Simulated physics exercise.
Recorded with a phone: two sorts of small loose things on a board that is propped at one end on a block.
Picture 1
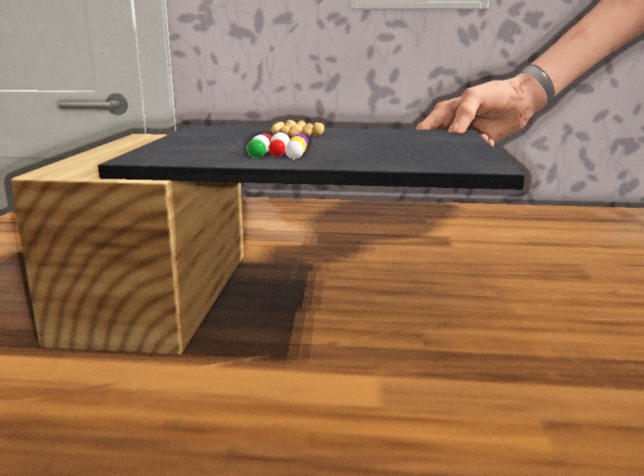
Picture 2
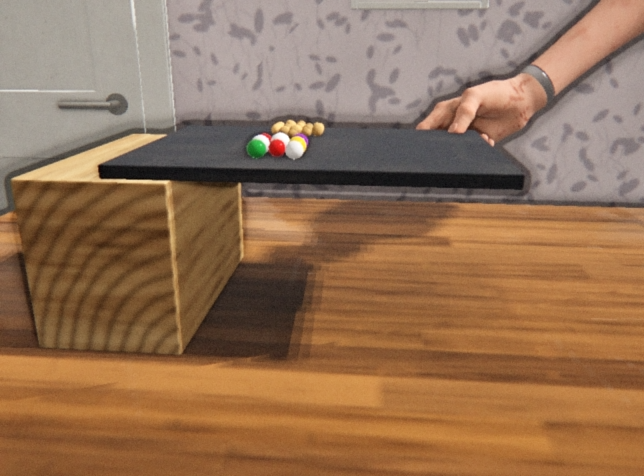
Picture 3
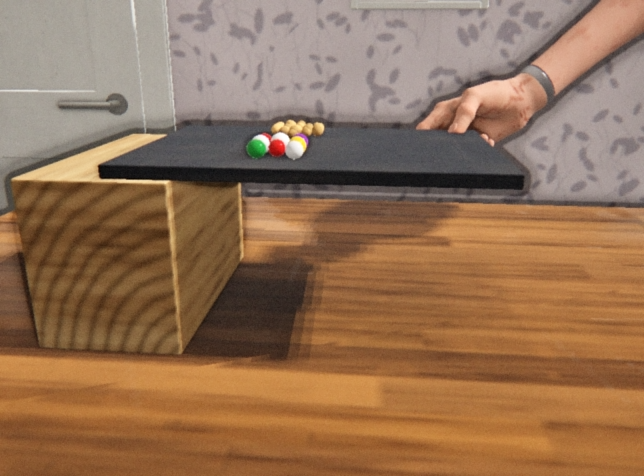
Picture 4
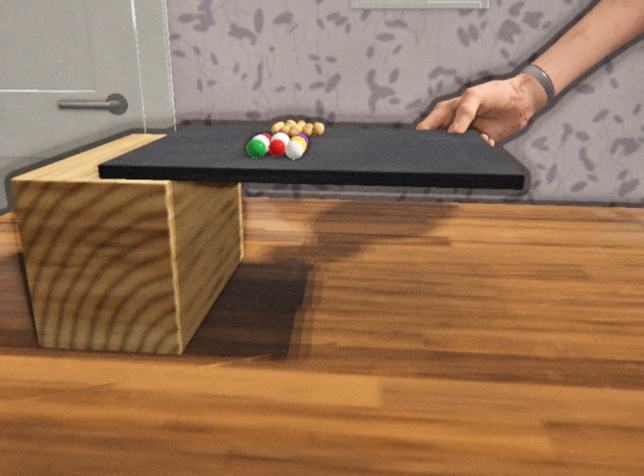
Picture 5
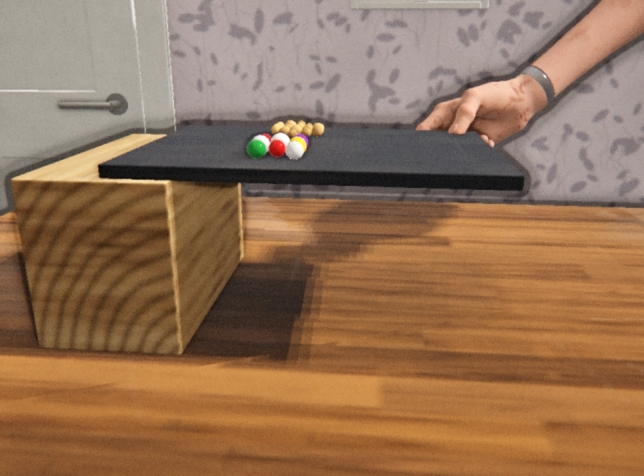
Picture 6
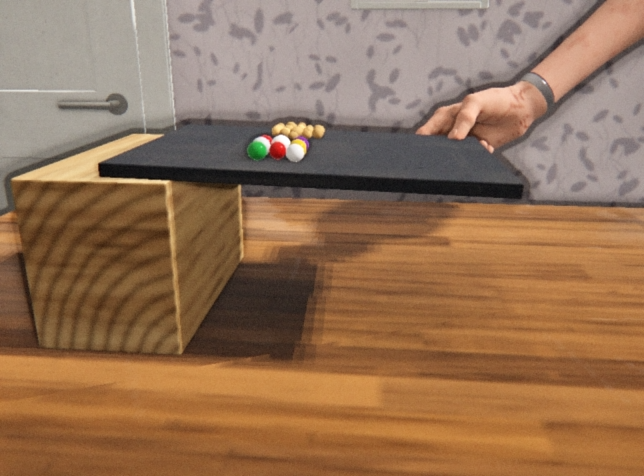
A hand at the right keeps one end of a flat black board level, then lowers it very slightly at the close, while the small balls on it and the camera stay still. The board's left end rests on a pale wooden block on a brown wooden tabletop, seen from the side before patterned wallpaper and a grey door. Green, red and white marbles sit in front of small tan balls, left of the board's middle.
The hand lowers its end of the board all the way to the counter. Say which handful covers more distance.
More distance is covered by the near handful.
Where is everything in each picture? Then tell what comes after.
In the first picture, held end of the board near (508, 179), level; block near (153, 227), tall, over half the board's length; near handful near (277, 148), a few glass marbles; far handful near (298, 129), a few dried chickpeas.
In the second picture, held end of the board near (508, 179), level; far handful near (298, 129).
In the third picture, held end of the board near (508, 179), level; near handful near (277, 148).
In the fourth picture, held end of the board near (508, 179), level; far handful near (298, 129).
In the fifth picture, held end of the board near (508, 180), level; near handful near (277, 148).
In the sixth picture, held end of the board near (507, 188), down by 2°; block near (153, 227); near handful near (278, 150), not moving; far handful near (299, 131), not moving.
Then, 0.61 s on from there, board sloping at 20°; near handful the whole lot still on the board; far handful the whole lot still on the board.
Then, 1.14 s on from there, board sloping at 34°; near handful mostly one to two board lengths out; far handful mostly at the foot of the board.
Then, 1.60 s on from there, board resting at 34°; near handful mostly more than two board lengths out, a little gone off the counter; far handful mostly less than half a board's length out.
In the end, board resting at 34°; near handful mostly more than two board lengths out, the bulk gone off the counter; far handful mostly less than half a board's length out; the near handful has gone farther.
